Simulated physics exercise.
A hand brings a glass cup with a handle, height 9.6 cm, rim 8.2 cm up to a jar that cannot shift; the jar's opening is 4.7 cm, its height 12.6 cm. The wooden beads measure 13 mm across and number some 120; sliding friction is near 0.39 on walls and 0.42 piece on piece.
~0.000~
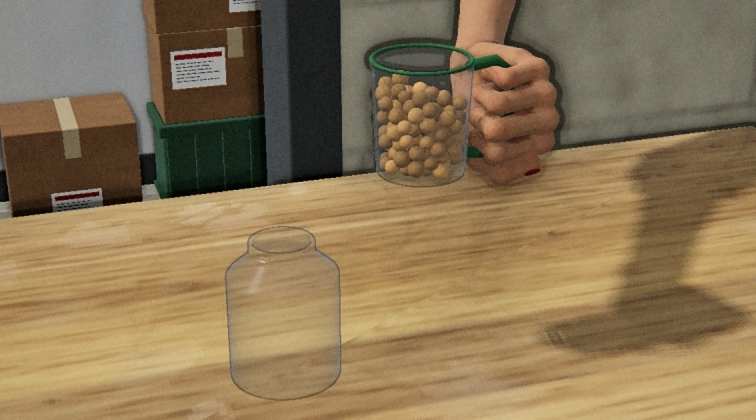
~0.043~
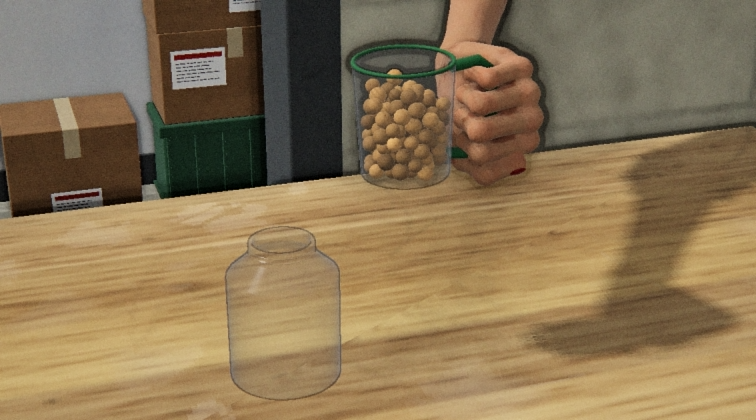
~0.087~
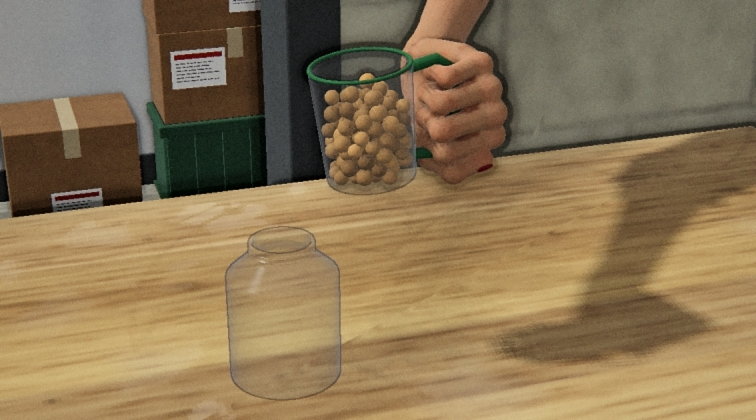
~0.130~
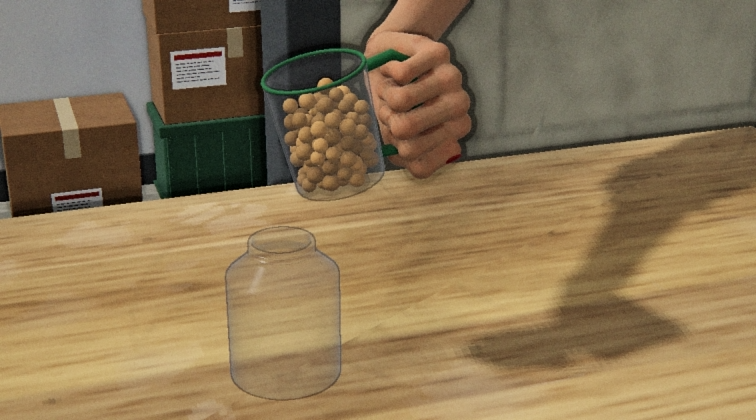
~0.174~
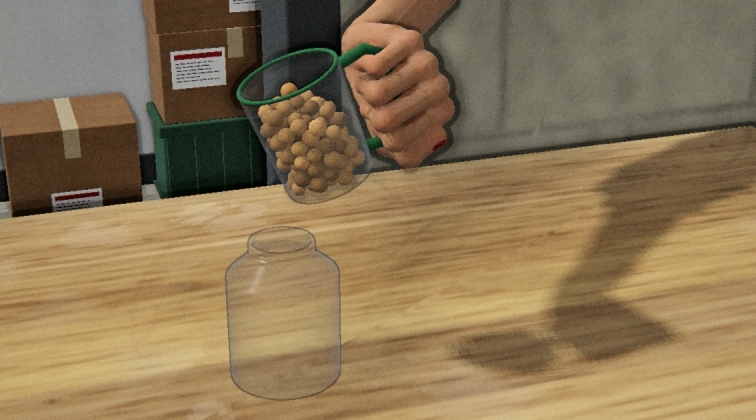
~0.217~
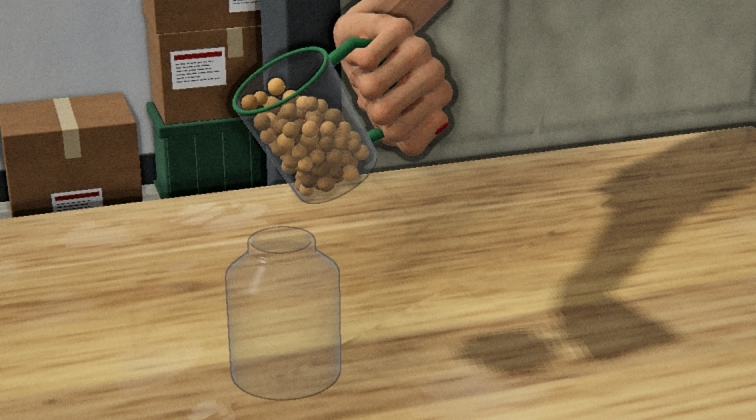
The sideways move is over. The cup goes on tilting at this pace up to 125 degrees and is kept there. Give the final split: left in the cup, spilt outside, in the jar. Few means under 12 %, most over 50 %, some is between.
Left in the cup: Very few; spilt outside: The larger part; in the jar: A fair share.
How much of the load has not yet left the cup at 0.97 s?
Some 10 per cent of the load.
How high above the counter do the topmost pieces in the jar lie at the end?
About 2.5 cm.
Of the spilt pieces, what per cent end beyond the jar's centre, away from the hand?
About 100 per cent.
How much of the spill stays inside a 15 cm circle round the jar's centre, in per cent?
Some 20 per cent.
After 0.49 s, tilt 77 degrees; the cup holds 100 %, the jar 0 %.
After 0.67 s, tilt 109 degrees; the cup holds 95 %, the jar 0 %.
Then, at 0.97 s, tilt 125 degrees; the cup holds 10 %, the jar 15 %.
In the end, at 2.1 s, still above 0 %, spilt 75 %, jar 25 %.
